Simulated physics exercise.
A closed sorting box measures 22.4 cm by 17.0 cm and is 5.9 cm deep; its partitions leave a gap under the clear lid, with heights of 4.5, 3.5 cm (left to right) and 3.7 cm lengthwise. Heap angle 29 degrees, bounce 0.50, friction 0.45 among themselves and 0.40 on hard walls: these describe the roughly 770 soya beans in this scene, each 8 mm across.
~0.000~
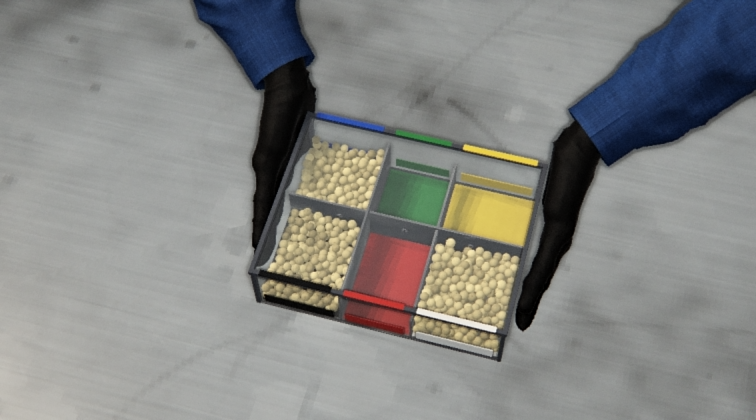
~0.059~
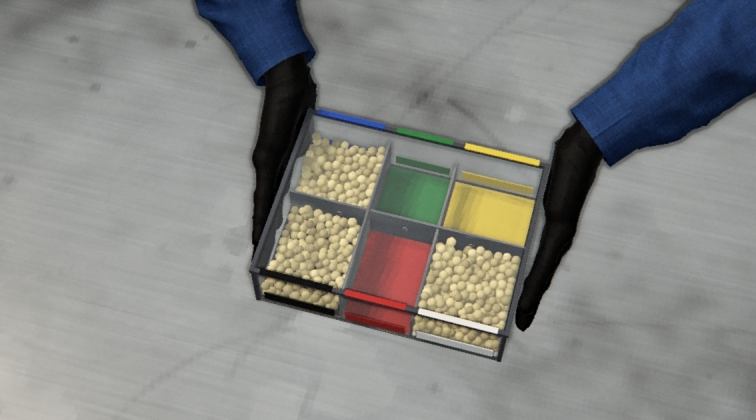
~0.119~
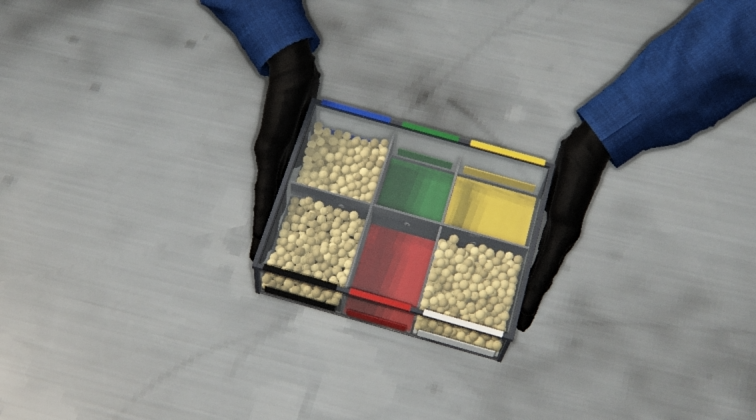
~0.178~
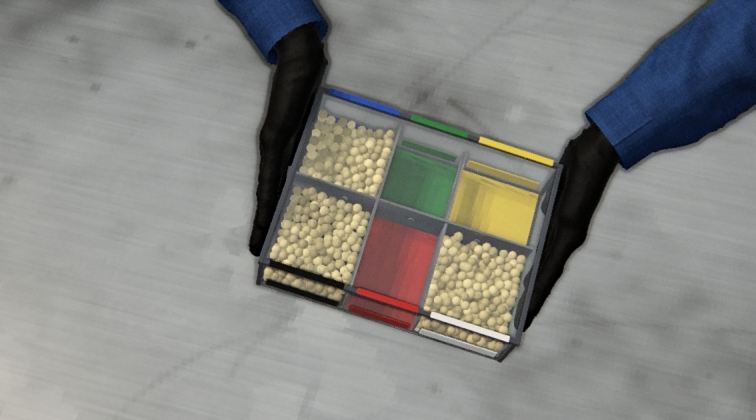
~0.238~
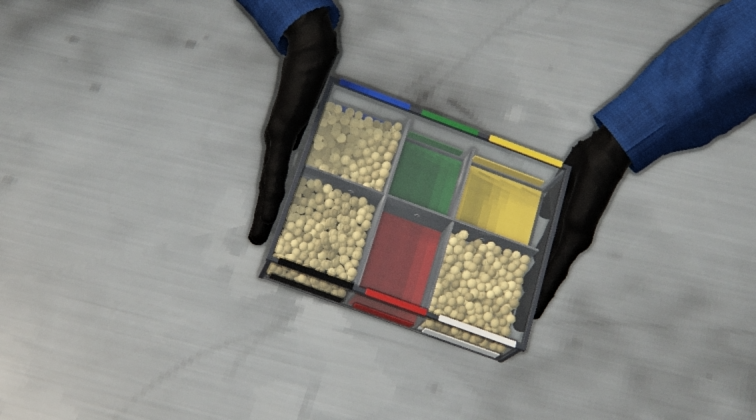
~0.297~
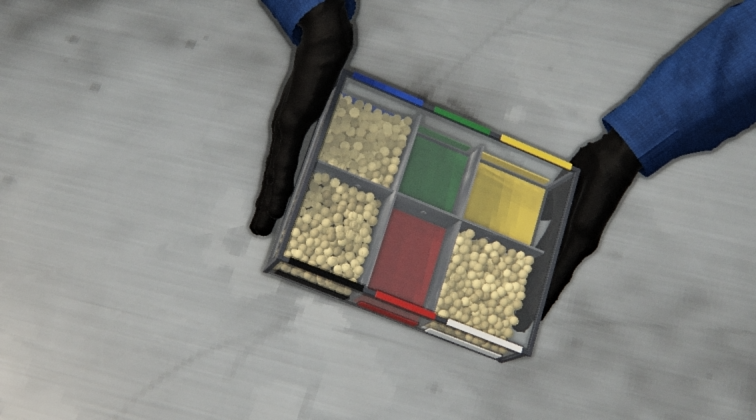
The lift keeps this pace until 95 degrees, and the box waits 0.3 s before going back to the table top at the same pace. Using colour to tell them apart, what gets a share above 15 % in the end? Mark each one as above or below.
Marked: Red below; blue above; green below; yellow below; white above; black above.
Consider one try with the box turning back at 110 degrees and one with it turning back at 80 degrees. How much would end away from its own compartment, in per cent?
About 15 and 15 per cent.
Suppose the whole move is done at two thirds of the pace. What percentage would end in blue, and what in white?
Then blue would have 20 percent and white 50 percent.
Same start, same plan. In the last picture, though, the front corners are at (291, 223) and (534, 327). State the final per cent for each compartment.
Red 0; blue 30; green 0; yellow 15; white 40; black 20.
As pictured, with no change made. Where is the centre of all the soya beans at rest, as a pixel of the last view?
Once everything settles, the centre is around (352, 261).
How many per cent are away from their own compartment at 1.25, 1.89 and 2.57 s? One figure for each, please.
I'd put the three at close to 10, 10 and 15.
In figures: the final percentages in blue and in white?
The blue one gets 25 per cent and the white one 45 per cent.
Then, at 1.25 s, tilt 95 degrees; blue 25 %, white 45 %, black 30 %.
After 1.89 s, tilt 47 degrees; blue 25 %, white 45 %, black 25 %.
After 2.57 s, tilt 0 degrees; blue 25 %, white 45 %, black 25 %.
By 3.2 s all is still; red 0 %, blue 25 %, green 0 %, yellow 0 %, white 45 %, black 25 %.
